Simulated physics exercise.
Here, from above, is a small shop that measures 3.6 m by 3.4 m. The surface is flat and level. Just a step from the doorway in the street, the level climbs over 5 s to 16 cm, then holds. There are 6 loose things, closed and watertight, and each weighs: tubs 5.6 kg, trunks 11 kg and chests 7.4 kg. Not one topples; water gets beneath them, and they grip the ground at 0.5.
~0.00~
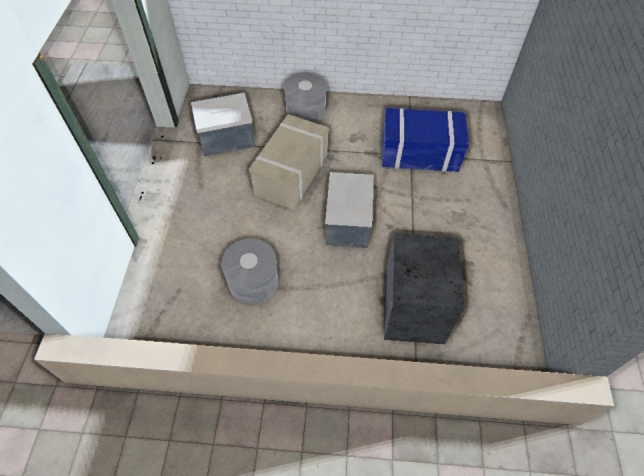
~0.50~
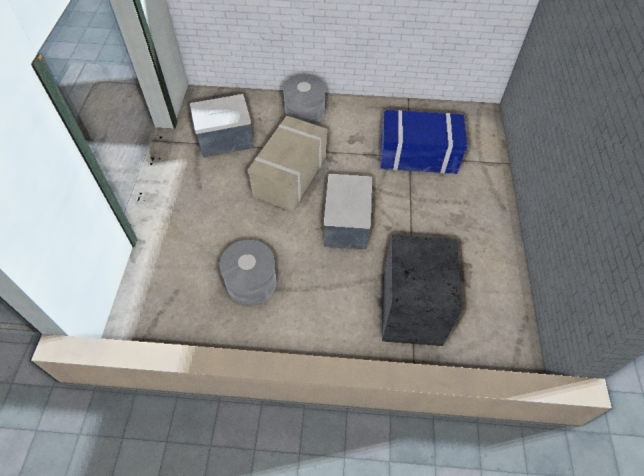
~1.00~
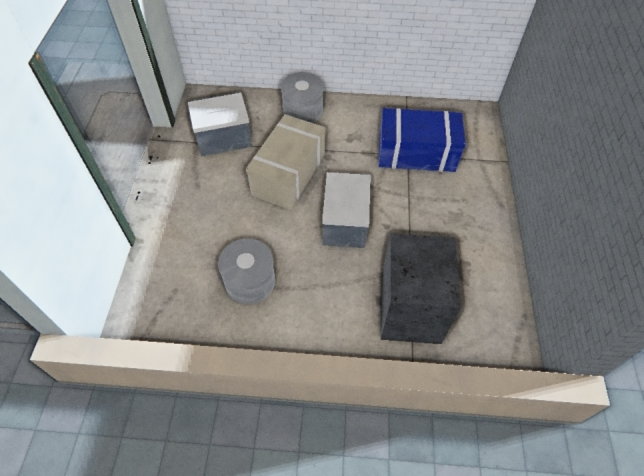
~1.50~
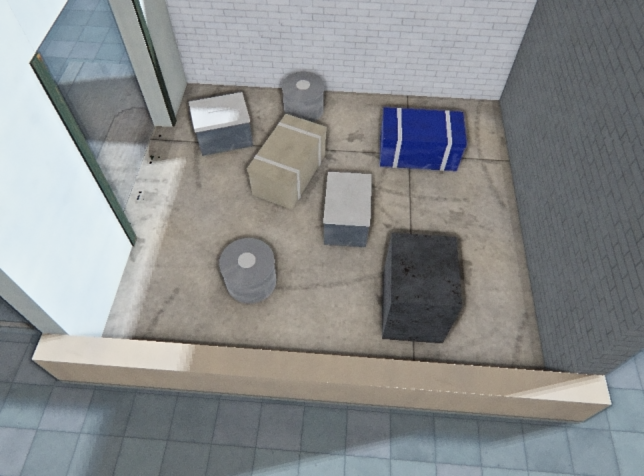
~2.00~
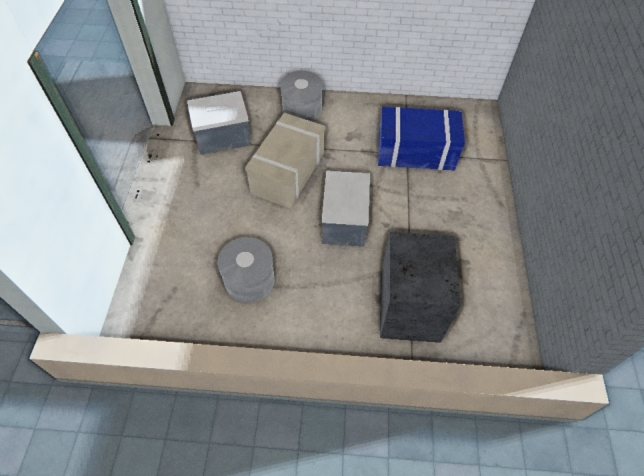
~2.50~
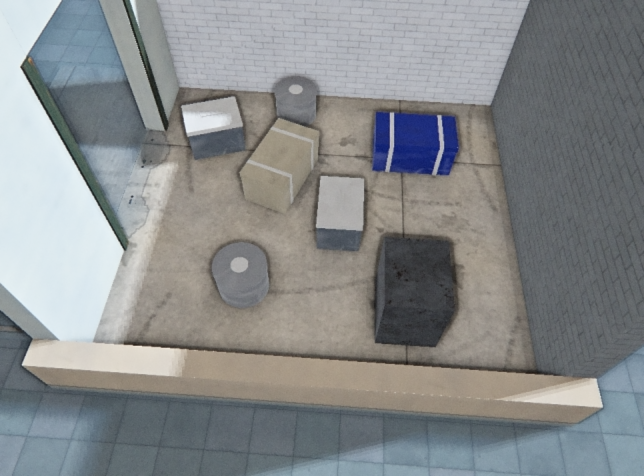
The pinkish paving outside a small walled room turned blue, while the boxes and round grey objects inside, including a blue trunk, stayed put and the whole view drifted very slightly.
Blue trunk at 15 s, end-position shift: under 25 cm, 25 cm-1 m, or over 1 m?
Result: A modest shift.
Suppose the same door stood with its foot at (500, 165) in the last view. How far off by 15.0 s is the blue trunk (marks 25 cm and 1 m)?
I'd expect the blue trunk to get swept far off.
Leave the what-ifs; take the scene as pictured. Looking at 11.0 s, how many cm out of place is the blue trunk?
It is about 60 cm out of place by then.
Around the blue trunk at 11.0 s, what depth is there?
11 cm, roughly.
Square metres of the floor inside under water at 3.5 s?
Flooded: Near 1.0 m2.
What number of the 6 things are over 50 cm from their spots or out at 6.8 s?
By that point, 3.
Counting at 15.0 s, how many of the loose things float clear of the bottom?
I count 6.
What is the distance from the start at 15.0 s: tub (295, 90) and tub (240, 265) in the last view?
The first is 100 cm from its start, the second 60 cm.
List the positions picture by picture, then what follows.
In the first frame, the blue trunk at (426, 126), on the bottom; water covers 0.0 m2; 0 of 6 have shifted.
In the second frame, the blue trunk at (425, 128), on the bottom; 0.0 m2 under water; 0 of 6 have shifted.
In the third frame, the blue trunk at (423, 126) rests on the ground; water covers 0.0 m2; 0 of 6 have shifted.
In the fourth frame, the blue trunk at (424, 125), on the bottom; water covers 0.0 m2; 0 of 6 have shifted.
In the fifth frame, the blue trunk at (422, 125), on the bottom; 0.0 m2 under water; 0 of 6 have shifted.
In the sixth frame, the blue trunk at (416, 130) rests on the ground; 0.0 m2 under water; 0 of 6 have shifted.
After 3.5 s the blue trunk is near (416, 130), 0.0 m from its start, aground; 0 afloat.
After 6.8 s the blue trunk is near (436, 126), 0.2 m from its start, aground; 3 afloat.
After 11.0 s the blue trunk is near (461, 101), 0.6 m from its start, afloat; 5 afloat.
After 15.0 s the blue trunk is near (474, 149), 0.6 m from its start, afloat; 6 afloat.
